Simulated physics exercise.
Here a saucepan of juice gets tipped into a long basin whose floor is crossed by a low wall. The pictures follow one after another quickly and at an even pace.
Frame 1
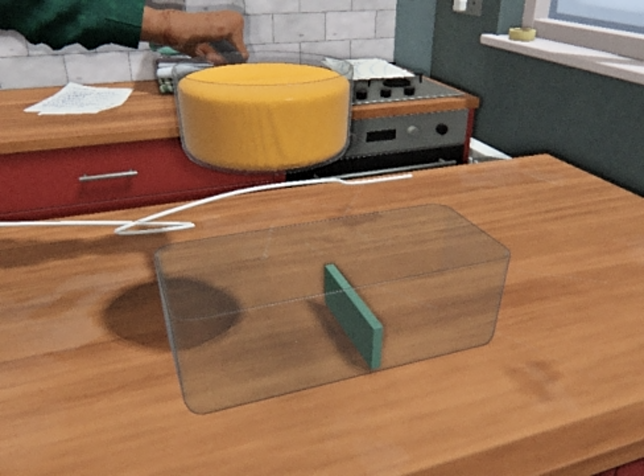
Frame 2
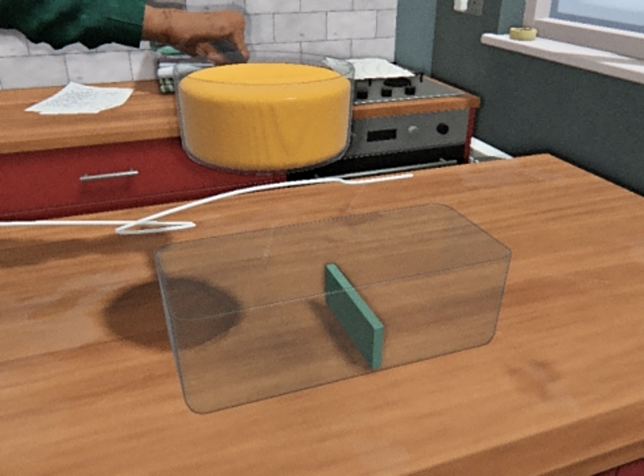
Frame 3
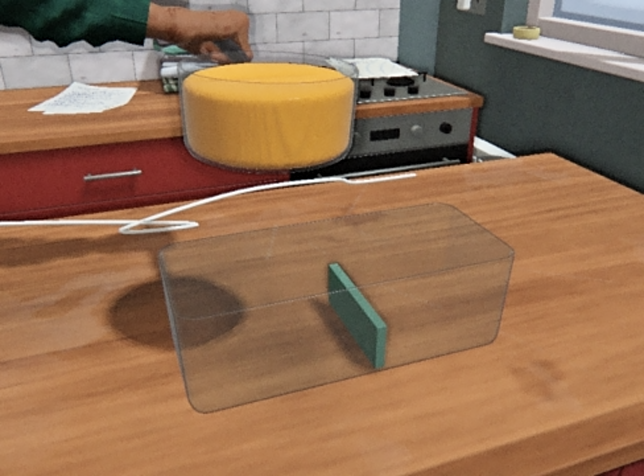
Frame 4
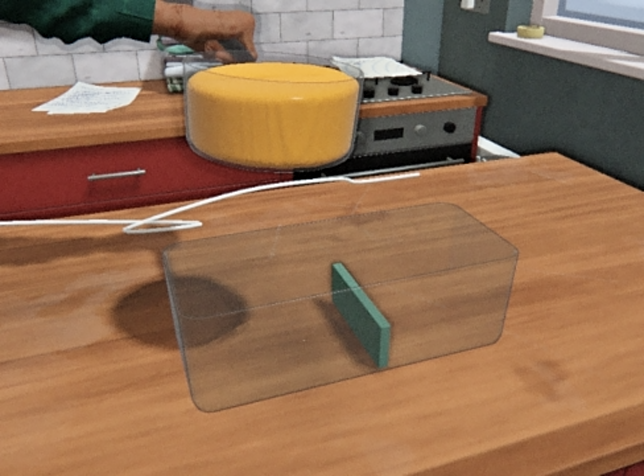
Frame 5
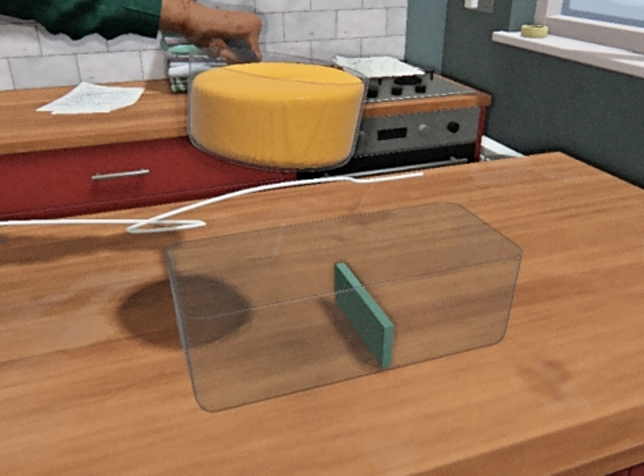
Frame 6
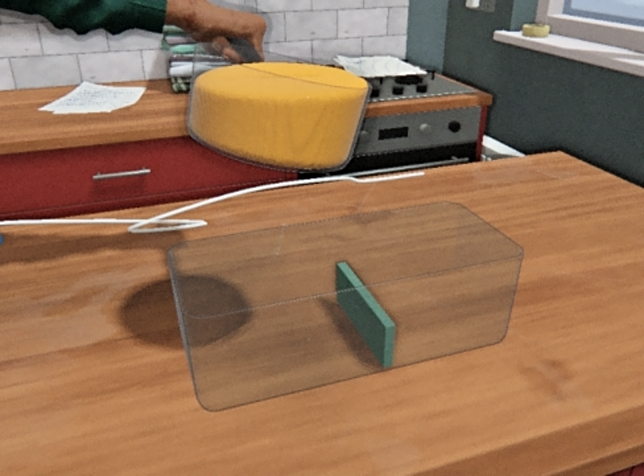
A hand slowly tilting a clear pan of orange-yellow juice slightly rightward above a transparent basin with a low green wall.
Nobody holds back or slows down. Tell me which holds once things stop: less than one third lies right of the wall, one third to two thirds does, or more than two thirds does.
Beyond two thirds.
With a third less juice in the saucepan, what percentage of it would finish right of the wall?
About 75 %.
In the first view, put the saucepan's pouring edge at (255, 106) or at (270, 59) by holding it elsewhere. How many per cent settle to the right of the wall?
About 10 % the first time, about 40 % the second.
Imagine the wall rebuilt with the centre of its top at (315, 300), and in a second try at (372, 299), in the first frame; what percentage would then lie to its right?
I'd expect near 95 percent the first time and near 60 percent the next.
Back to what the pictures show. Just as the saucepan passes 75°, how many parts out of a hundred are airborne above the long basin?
About 40 per cent.
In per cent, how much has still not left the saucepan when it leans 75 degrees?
Still holding around 40 %, give or take.
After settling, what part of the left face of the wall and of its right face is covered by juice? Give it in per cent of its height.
Left side: Approx. 10 %; right side: Approx. 80 %.
A moment on, the saucepan is tipped on its side and 40 per cent is still to pour, 0 is left of the wall and 22 right of it.
Next, the saucepan is tipped right over and 4 per cent is still to pour, 10 is left of the wall and 79 right of it.
Then the saucepan is tipped right over and 0 per cent is still to pour, 19 is left of the wall and 80 right of it.
Later the saucepan is tipped right over and 0 per cent is still to pour, 19 is left of the wall and 80 right of it.
At rest 19 per cent lies left of the wall, 80 right of it and 1 outside.
